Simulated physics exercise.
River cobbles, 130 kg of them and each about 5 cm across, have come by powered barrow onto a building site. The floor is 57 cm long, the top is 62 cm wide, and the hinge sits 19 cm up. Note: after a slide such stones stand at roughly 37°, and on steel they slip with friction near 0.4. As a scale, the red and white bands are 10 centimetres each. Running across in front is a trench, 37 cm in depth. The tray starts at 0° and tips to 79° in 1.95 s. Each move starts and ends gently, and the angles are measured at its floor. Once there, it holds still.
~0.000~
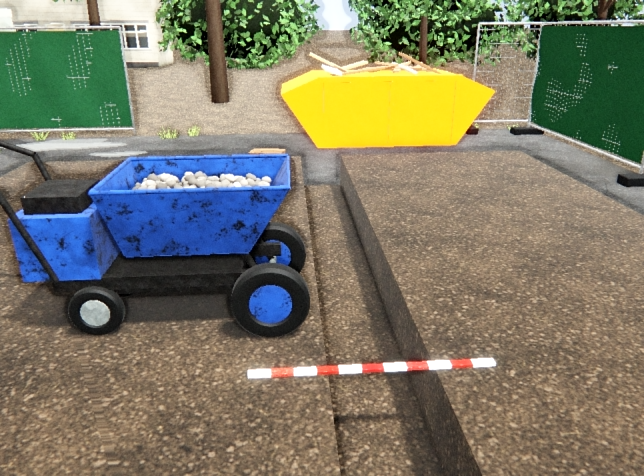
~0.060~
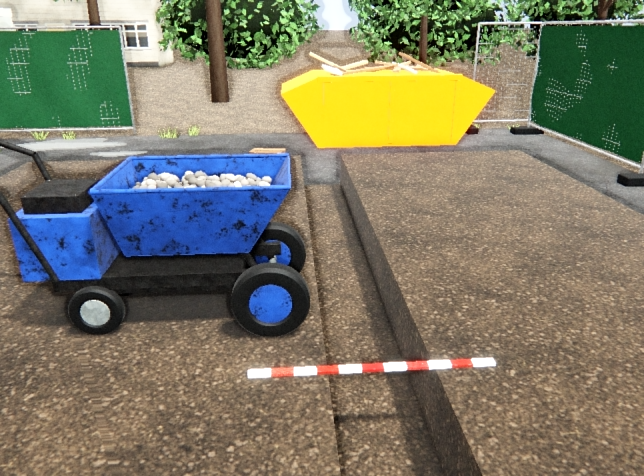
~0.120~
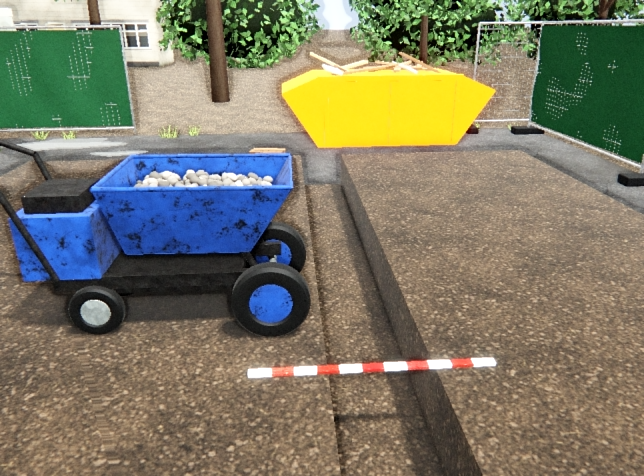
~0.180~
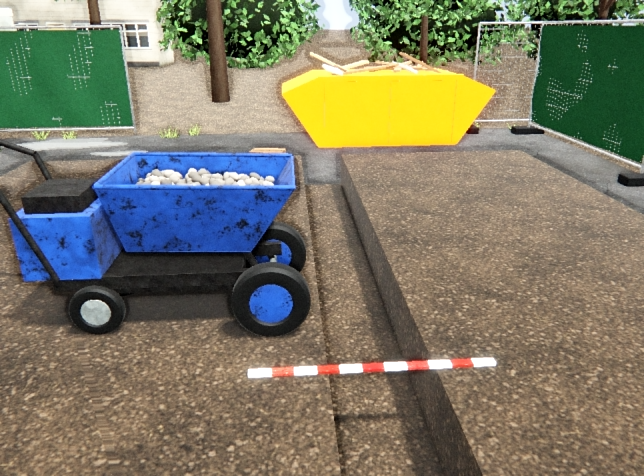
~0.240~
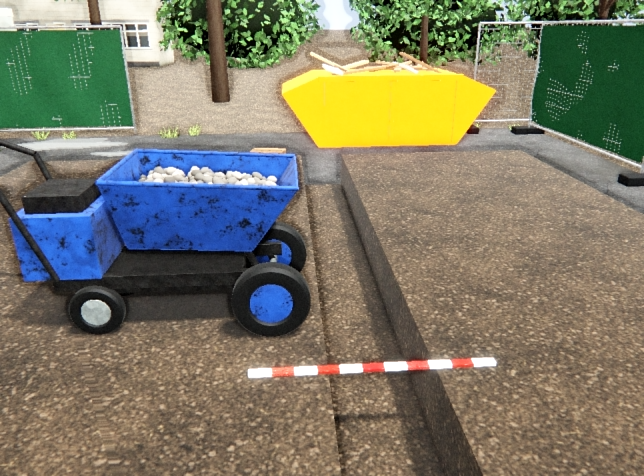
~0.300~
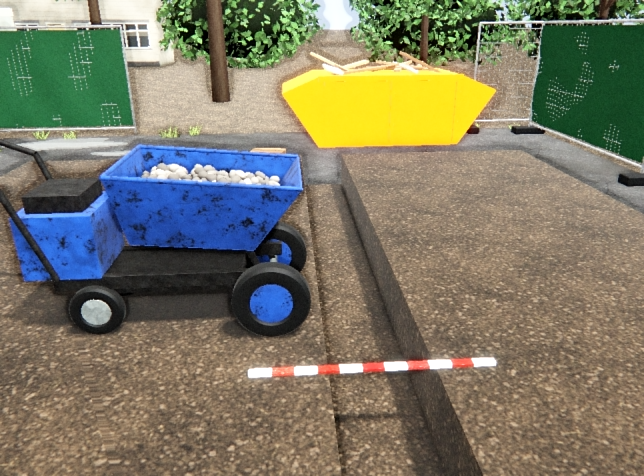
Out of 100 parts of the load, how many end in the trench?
Some 46 out of 100.
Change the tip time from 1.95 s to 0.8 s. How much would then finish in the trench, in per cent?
Close to 30 per cent then.
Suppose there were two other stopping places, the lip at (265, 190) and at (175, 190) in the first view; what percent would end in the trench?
Estimates: 75 % then 90 %.
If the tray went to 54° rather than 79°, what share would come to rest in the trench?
With that change, near 15 per cent.
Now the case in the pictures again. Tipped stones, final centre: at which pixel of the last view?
Around (417, 298).
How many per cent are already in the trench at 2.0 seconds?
15 per cent or so by then.
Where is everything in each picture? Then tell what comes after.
The first frame shows lip at (289, 188), floor tilted 0°, highest stones at (192, 179).
The second frame shows lip at (290, 188), floor tilted 0°, highest stones at (192, 179); the stones move at 0.1 m/s on average.
In the third frame, the tray is at 1°, its lip at (292, 188); the top of the load is at (190, 178); the stones move at 0.1 m/s on average.
In the fourth frame, the tray is at 2°, its lip at (294, 188); the top of the load is at (192, 177); the stones move at 0.2 m/s on average.
The fifth frame shows lip at (297, 189), floor tilted 3°, highest stones at (188, 175); the stones move at 0.3 m/s on average.
The sixth frame shows lip at (301, 189), floor tilted 5°, highest stones at (175, 172); the stones move at 0.3 m/s on average.
After 1.5 s the floor is at 67°; 97 % in the tray, 3 % in the trench, 1 % past the trench; the foremost stones are at (417, 283).
After 2.0 s the floor is at 79°; 40 % in the tray, 17 % in the trench, 44 % past the trench; the foremost stones are at (526, 296).
After 2.4 s the floor is at 79°; 15 % in the tray, 30 % in the trench, 55 % past the trench; the foremost stones are at (570, 298).
After 4.3 s the floor is at 79°; 0 % in the tray, 46 % in the trench, 54 % past the trench; the foremost stones are at (608, 313).
